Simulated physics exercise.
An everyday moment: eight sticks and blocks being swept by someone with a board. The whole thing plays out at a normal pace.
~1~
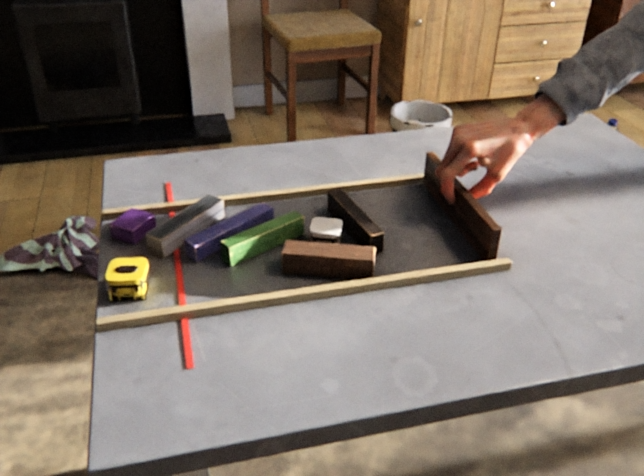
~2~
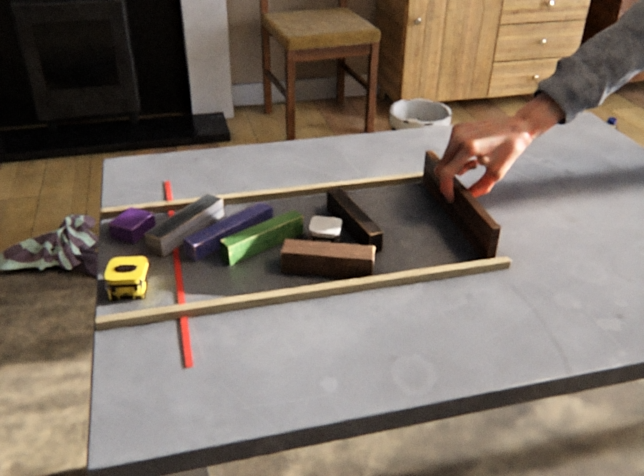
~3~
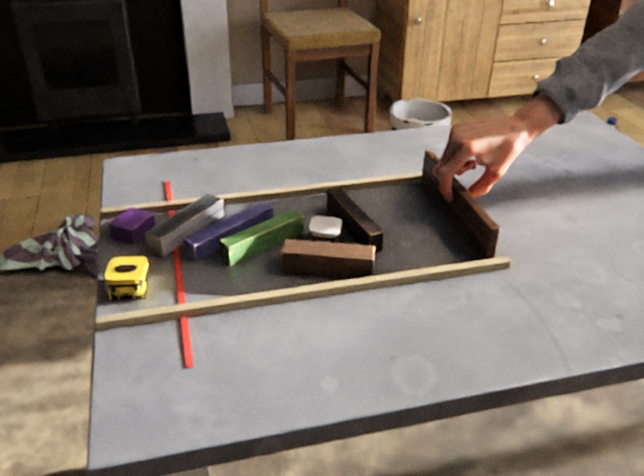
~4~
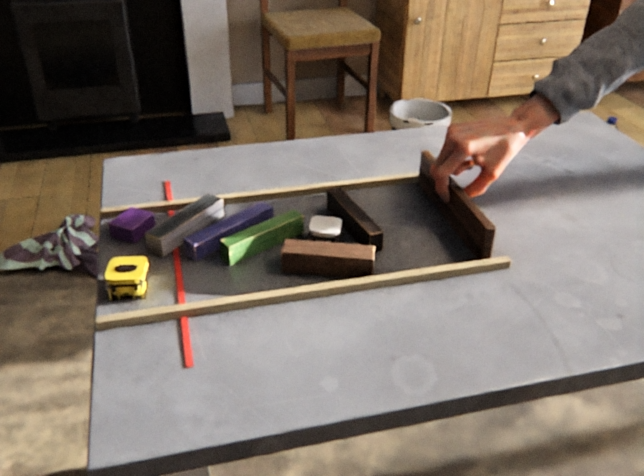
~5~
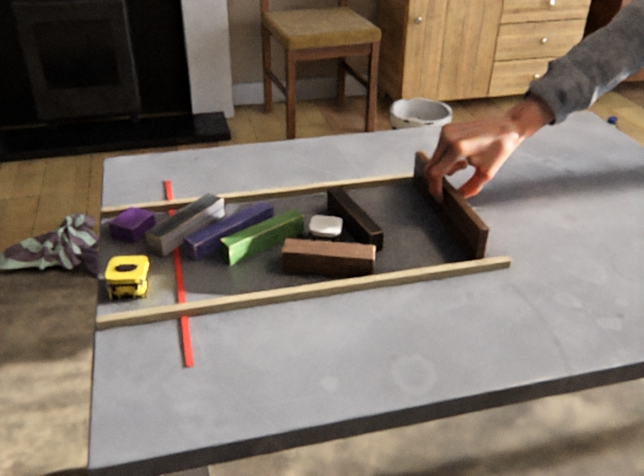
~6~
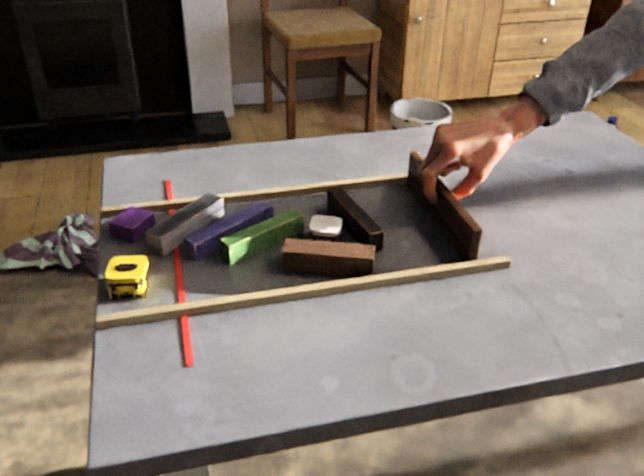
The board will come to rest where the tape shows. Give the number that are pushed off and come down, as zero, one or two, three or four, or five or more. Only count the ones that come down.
Falls come to a total of one or two.
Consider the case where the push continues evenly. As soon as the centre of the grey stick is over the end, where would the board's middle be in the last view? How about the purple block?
First it's close to (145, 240), next close to (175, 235).
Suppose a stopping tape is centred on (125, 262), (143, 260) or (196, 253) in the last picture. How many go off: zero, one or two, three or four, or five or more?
Counts as listed: Five or more / five or more / just one or two.
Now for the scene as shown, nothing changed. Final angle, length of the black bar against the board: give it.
Roughly 0° out of line.
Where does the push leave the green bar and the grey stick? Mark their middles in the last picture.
The green bar comes to rest close to (114, 257), while the grey stick rests close to (129, 225).
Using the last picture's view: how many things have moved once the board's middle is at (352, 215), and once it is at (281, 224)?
I count 3 first and 5 after.
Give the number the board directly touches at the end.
3 in contact.
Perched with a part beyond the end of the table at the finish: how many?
The count would be 5.
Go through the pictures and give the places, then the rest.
The first picture shows yellow case (129, 280); purple block (133, 226); grey stick (187, 225); board (458, 204); tape (177, 257).
The second picture shows purple block (132, 225); green bar (263, 237).
The third picture shows grey stick (186, 224); board (456, 202).
The fourth picture shows yellow case (128, 278); black bar (354, 219).
The fifth picture shows purple block (133, 224); white case (326, 233).
The sixth picture shows yellow case (128, 277); purple block (133, 224); grey stick (187, 223); board (440, 204); tape (177, 255).
Soon after, none off yet; yellow case at rest near (128, 277); purple block at rest near (133, 224); grey stick at rest near (187, 223).
Then, none off yet; yellow case moved about its own width near (105, 286); purple block moving near (129, 223); grey stick moved a little near (160, 222).
At rest, the number that fall off is one or two; fallen, yellow case.
